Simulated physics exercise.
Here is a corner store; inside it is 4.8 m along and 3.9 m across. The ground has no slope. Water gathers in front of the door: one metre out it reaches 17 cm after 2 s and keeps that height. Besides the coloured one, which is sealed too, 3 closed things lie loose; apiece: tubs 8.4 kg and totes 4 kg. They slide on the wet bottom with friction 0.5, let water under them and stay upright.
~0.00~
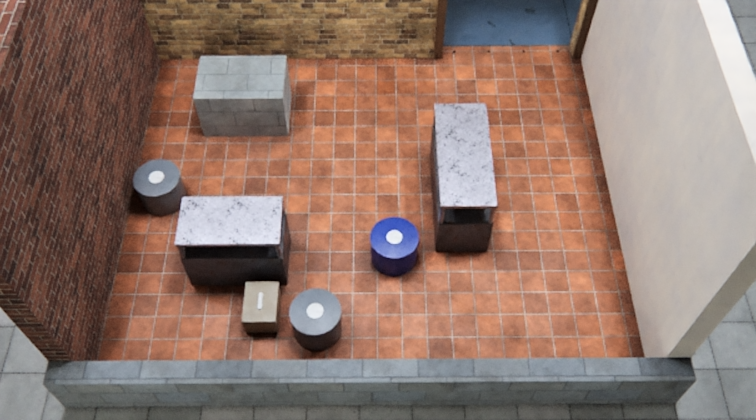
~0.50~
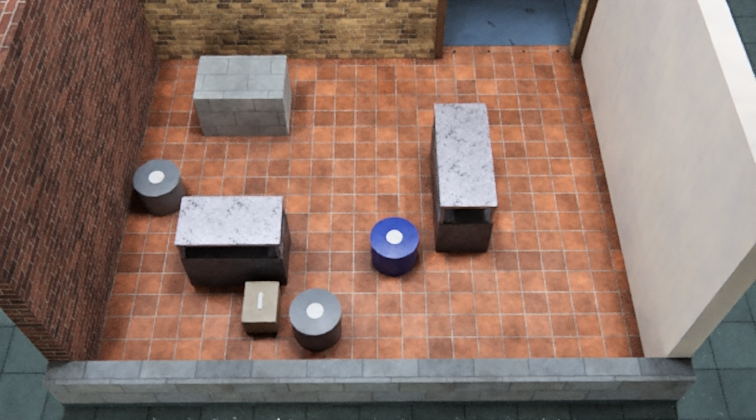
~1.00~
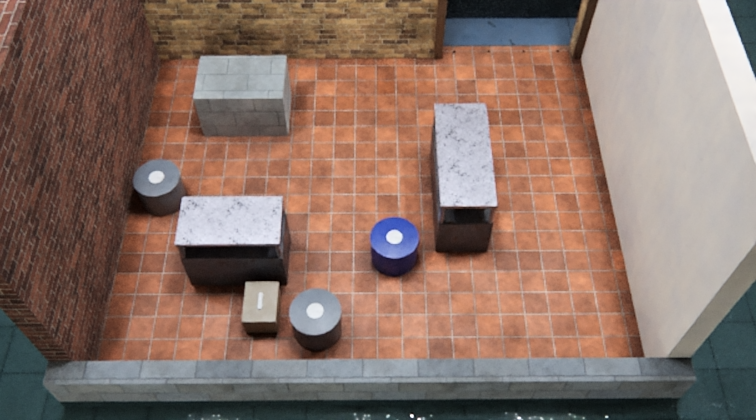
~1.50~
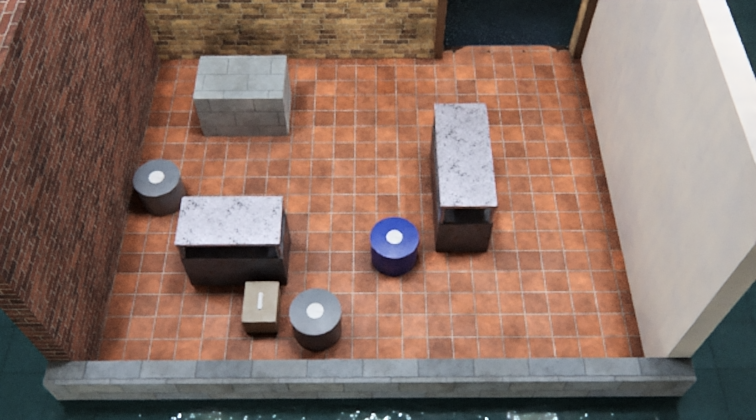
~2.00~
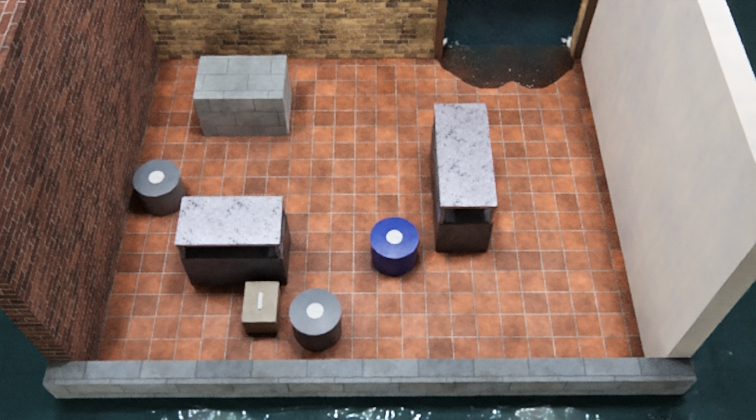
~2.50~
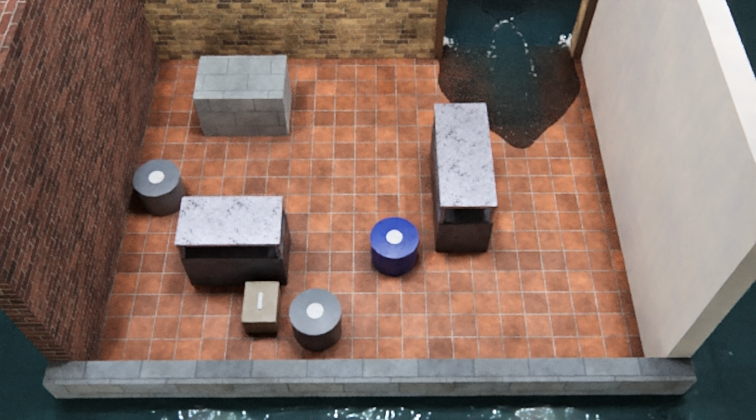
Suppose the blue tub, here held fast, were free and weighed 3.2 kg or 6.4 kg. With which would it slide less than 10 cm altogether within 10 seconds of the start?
Verdict: Neither weight holds it.
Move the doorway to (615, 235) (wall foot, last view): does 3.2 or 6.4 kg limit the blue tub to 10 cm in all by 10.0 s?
Then only the larger load is enough.
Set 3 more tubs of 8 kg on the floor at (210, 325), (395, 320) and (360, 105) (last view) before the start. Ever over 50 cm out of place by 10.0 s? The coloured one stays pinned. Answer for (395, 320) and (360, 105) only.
In that order: More, under.
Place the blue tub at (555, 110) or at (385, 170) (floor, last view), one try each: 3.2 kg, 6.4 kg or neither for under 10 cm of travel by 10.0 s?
In that order: Neither is enough; neither holds.
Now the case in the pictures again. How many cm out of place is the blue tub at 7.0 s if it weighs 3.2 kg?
Roughly 0 cm.
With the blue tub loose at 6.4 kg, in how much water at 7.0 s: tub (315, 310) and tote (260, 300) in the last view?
Roughly 5 and 3 cm.
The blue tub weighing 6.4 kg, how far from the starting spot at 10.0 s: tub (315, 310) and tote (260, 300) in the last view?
In turn: 140 cm, 140 cm.
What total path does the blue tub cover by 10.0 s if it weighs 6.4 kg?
About 20 cm.
After 3.5 s the blue tub would be 0 cm from its start with 3.2 kg and 0 cm from its start with 6.4 kg; 0 cm of water round it then.
After 4.5 s the blue tub would be 0 cm from its start with 3.2 kg and 0 cm from its start with 6.4 kg; 0 cm of water round it then.
After 7.0 s the blue tub would be 2 cm from its start with 3.2 kg and 0 cm from its start with 6.4 kg; 3 cm of water round it then.
After 10.0 s the blue tub would be 62 cm from its start with 3.2 kg and 22 cm from its start with 6.4 kg; 4 cm of water round it then.
